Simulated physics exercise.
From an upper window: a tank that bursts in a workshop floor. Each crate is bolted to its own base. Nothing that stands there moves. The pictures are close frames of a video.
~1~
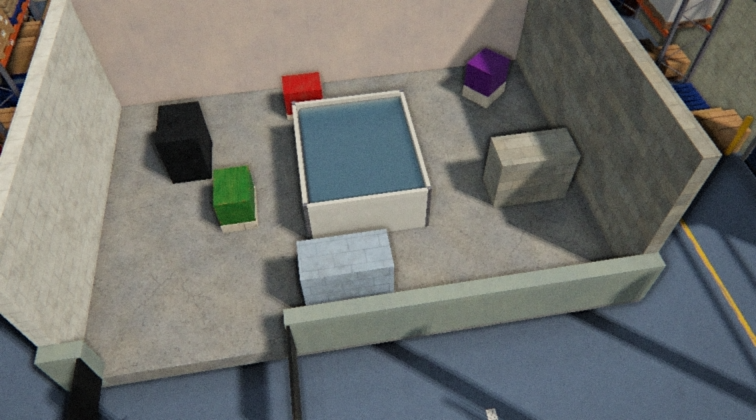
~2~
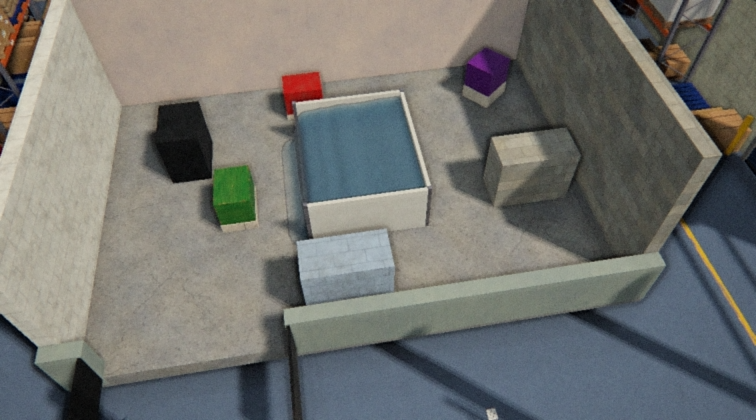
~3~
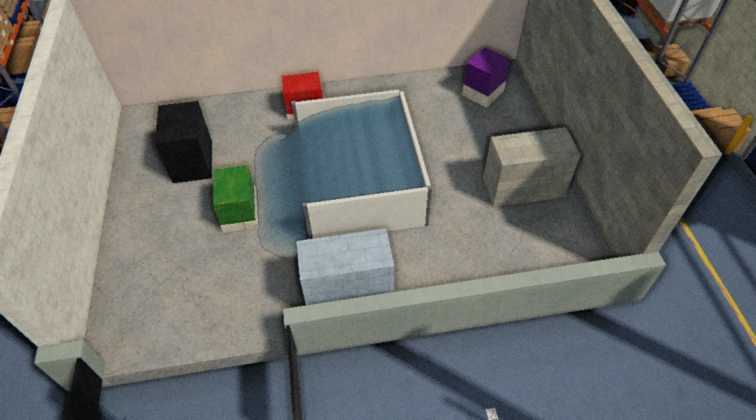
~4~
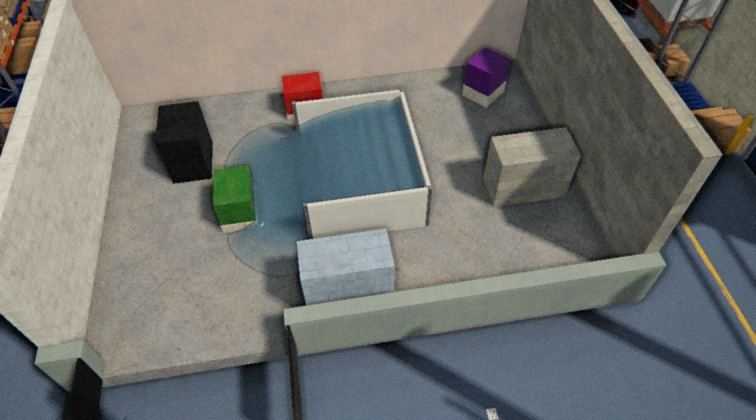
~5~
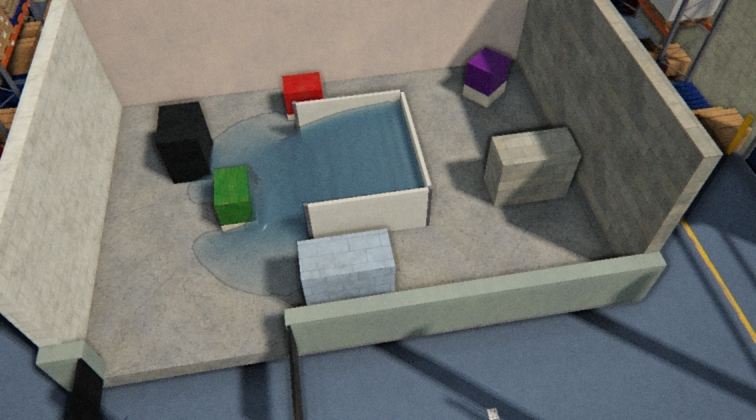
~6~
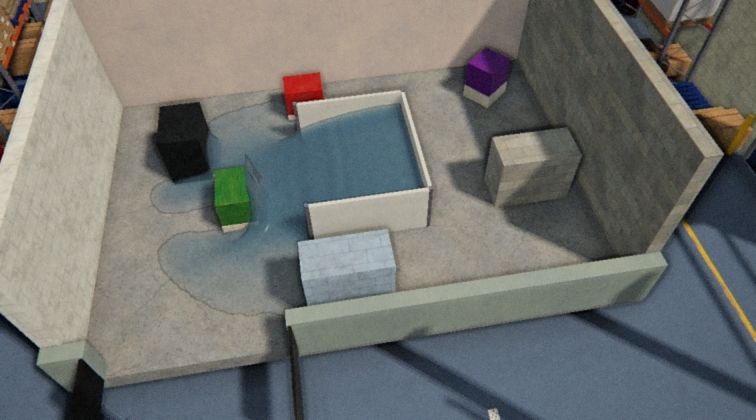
Water in an open, white-walled tank on a workshop floor pours out through its left side, spreads across the grey floor, runs around the green block, and reaches the black block while fanning toward the lower left.
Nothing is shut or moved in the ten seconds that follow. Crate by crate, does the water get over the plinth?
The green crate gets wet; the purple crate stays dry; the red crate gets wet.
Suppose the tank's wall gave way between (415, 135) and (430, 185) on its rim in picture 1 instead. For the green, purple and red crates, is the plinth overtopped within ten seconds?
One by one: Green crate stays dry; purple crate gets wet; red crate gets wet.
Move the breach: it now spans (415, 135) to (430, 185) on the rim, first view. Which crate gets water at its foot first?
That is the one in purple.
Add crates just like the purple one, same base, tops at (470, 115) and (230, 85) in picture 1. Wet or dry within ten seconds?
One after the other: Is safe, is wetted.
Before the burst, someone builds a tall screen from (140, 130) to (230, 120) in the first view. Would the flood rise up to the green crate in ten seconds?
My reading: The green crate takes water.
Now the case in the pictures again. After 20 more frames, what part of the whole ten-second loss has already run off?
Some 35 per cent.
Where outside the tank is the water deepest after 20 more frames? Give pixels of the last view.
Roughly at (123, 109).
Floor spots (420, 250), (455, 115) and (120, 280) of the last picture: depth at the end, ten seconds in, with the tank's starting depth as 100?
In that order: 2, 4 and 8 per cent.
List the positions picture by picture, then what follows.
In the first picture, still water in the open tank at (357, 147).
In the second picture, water pours out at (305, 175) and has run to (296, 140).
In the third picture, water pours out at (305, 177) and has run to (273, 138).
In the fourth picture, water pours out at (306, 179) and has run to (248, 137).
In the fifth picture, the front is at (236, 126), out from the gap at (306, 180).
In the sixth picture, water pours out at (307, 180) and has run to (158, 190).
A moment on, water covers 40 % of the floor; the green crate water round its plinth, the purple crate not reached, the red crate water round its plinth.
Next, water covers 45 % of the floor; the green crate water round its plinth, the purple crate not reached, the red crate water round its plinth.
Then, water covers 60 % of the floor; the green crate water round its plinth, the purple crate water round its plinth, the red crate water round its plinth.
Later, water covers 75 % of the floor; the green crate water round its plinth, the purple crate water round its plinth, the red crate water round its plinth.
In the end, water covers 100 % of the floor; the green crate was topped, the purple crate stayed above the water, the red crate was topped.
